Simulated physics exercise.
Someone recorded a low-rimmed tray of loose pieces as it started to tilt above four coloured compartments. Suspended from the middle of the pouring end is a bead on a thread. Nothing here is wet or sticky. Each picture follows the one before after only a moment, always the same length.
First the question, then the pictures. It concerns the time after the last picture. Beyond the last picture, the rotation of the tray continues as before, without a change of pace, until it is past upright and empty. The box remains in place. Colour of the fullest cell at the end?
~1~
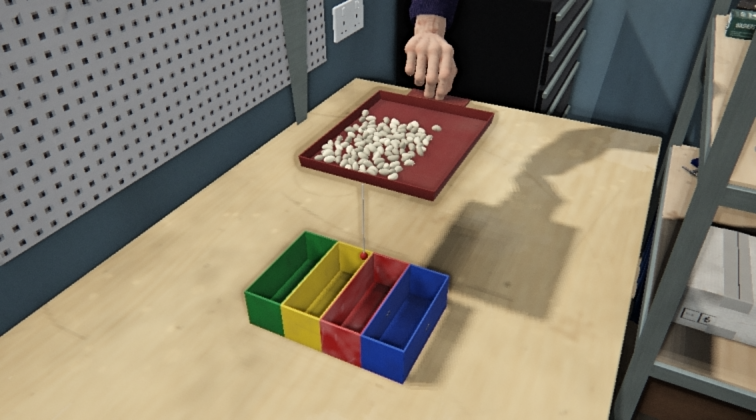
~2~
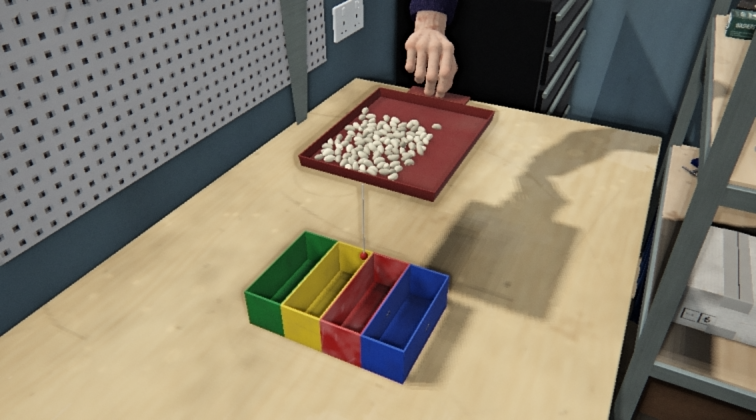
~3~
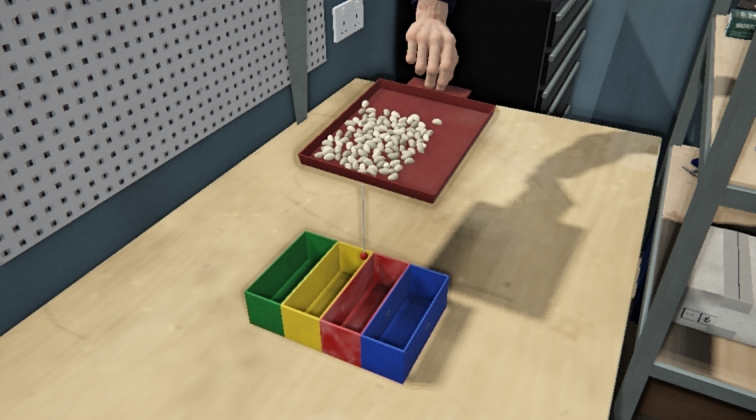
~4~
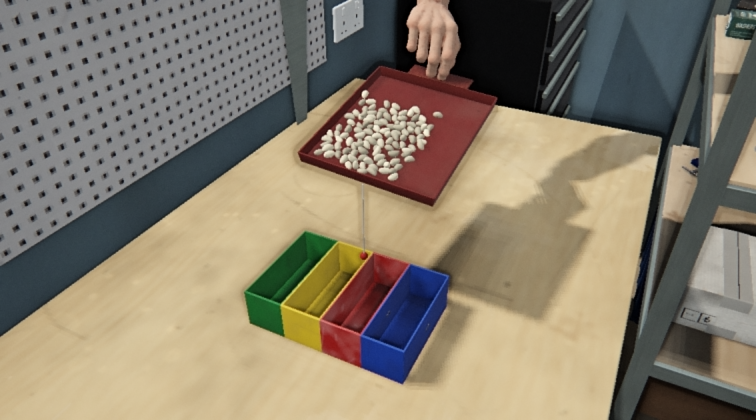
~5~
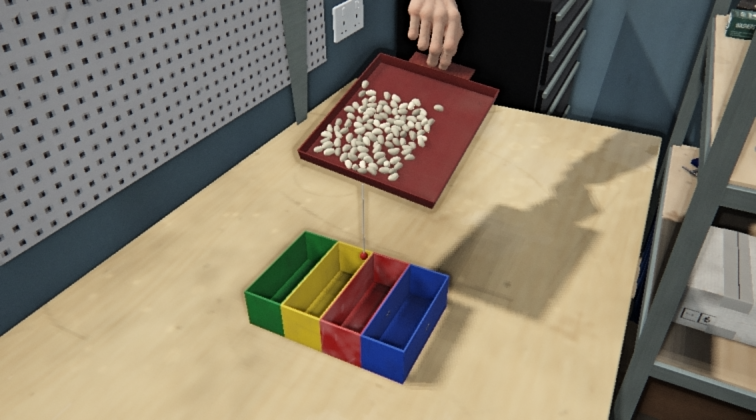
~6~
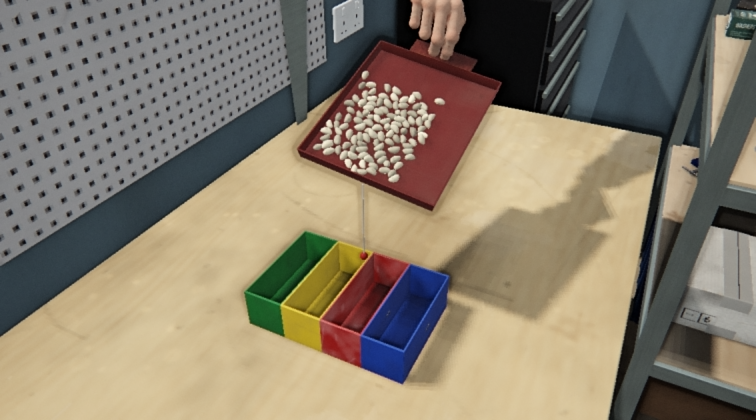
Blue.
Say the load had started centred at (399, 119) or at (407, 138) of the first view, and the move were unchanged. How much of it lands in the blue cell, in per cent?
First case: Around 70 %; second case: Around 60 %.
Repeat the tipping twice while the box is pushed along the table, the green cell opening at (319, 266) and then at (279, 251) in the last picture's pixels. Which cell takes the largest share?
Placing A: The red cell / placing B: That blue cell.
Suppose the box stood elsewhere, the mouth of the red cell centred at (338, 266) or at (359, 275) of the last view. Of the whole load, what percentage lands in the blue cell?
It would be roughly 40 per cent, followed by roughly 60 per cent.
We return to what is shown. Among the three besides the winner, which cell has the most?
Second place goes to the red cell.
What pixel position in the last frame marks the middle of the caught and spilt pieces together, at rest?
Roughly at pixel (394, 327).
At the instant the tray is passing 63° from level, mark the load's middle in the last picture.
Centre estimate: (393, 158).
Just after the last frame, tray tipped steeply; almost all on the tray; just a few falling or outside the box.
A moment on, tray tipped right over; almost all on the tray; just a few in the blue cell.
Further on, tray tipped past a quarter turn; roughly half in the blue cell; roughly a third in the red cell; just a few in the yellow cell; about a tenth falling or outside the box.
When it is over, tray tipped past a quarter turn; roughly half in the blue cell; roughly a third in the red cell; just a few in the yellow cell; not one in the green cell; about a tenth outside the box.
